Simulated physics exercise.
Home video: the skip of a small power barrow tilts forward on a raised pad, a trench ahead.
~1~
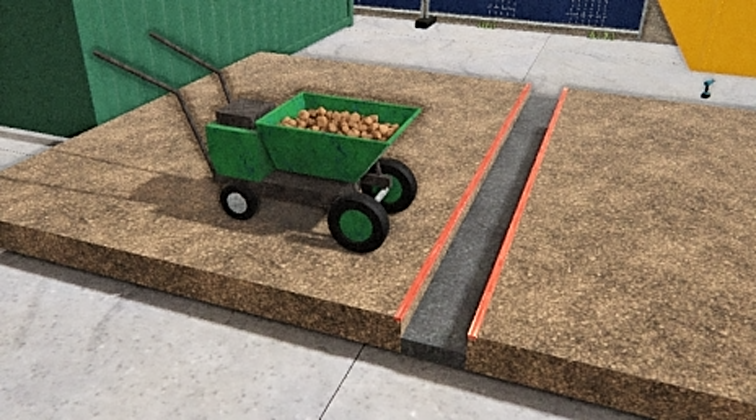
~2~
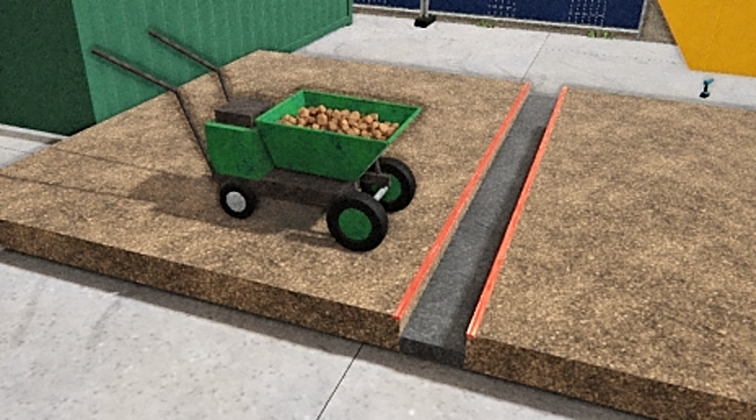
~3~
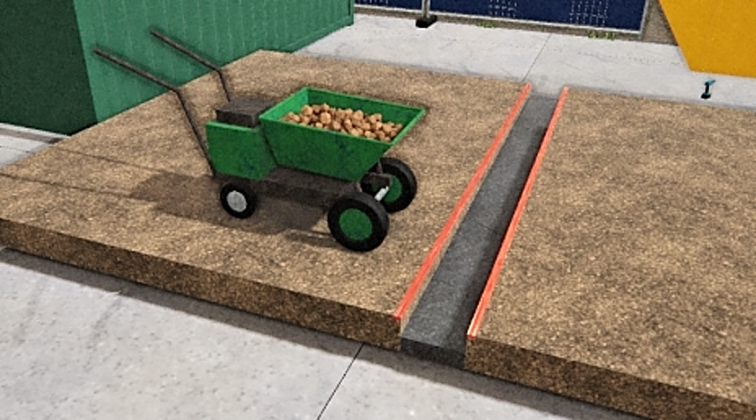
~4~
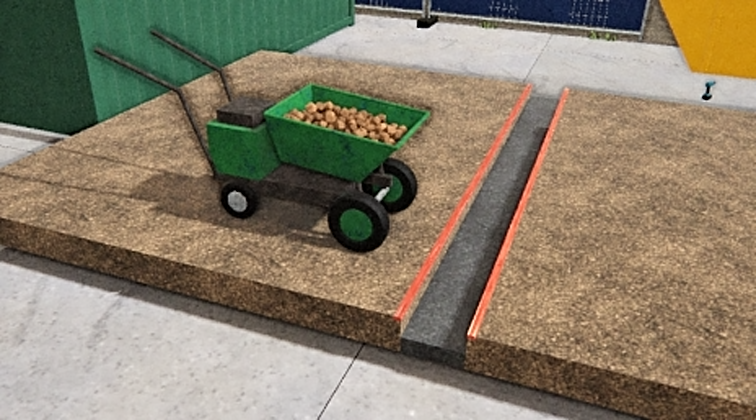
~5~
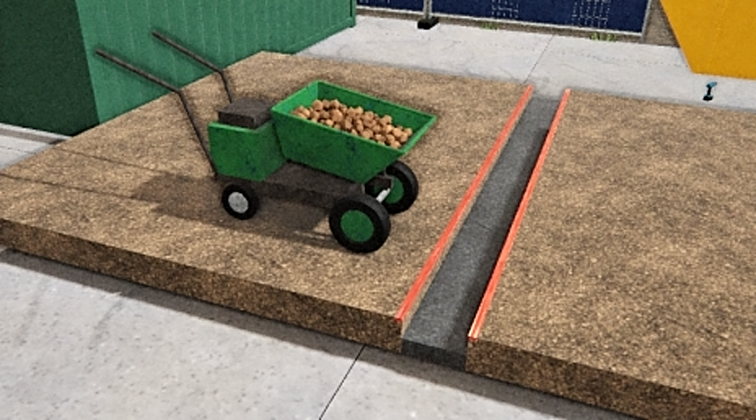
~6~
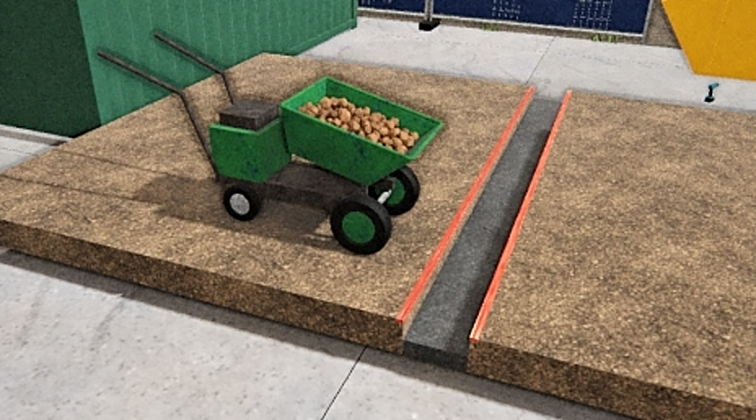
A green power barrow loaded with brown clods stood on a raised dirt pad, facing a shallow trench edged in orange. Its skip stayed level at first, then slowly tilted forward a little.
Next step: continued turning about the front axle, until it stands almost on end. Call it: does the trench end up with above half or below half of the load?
It ends up with above half.
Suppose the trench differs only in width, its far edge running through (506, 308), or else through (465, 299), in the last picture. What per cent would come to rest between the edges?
100 %, 40 %.
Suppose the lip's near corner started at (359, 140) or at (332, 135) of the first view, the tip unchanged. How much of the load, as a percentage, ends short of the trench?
The first position yields around 10 per cent; the second yields around 30 per cent.
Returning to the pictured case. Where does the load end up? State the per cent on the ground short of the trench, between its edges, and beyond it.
In percent, short 0, between 75 and beyond 20.
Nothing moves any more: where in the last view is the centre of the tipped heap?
(483, 261).
Just after the last frame, skip tipped steeply; every one in the skip.
A moment on, skip tipped steeply; the larger part in the skip; about a tenth in or heaped over the trench; just a few beyond it; just a few falling.
Further on, skip tipped right over; about a tenth in the skip; roughly two thirds in or heaped over the trench; roughly a quarter beyond it.
When it is over, skip tipped right over; about a tenth in the skip; the larger part in or heaped over the trench; roughly a quarter beyond it.
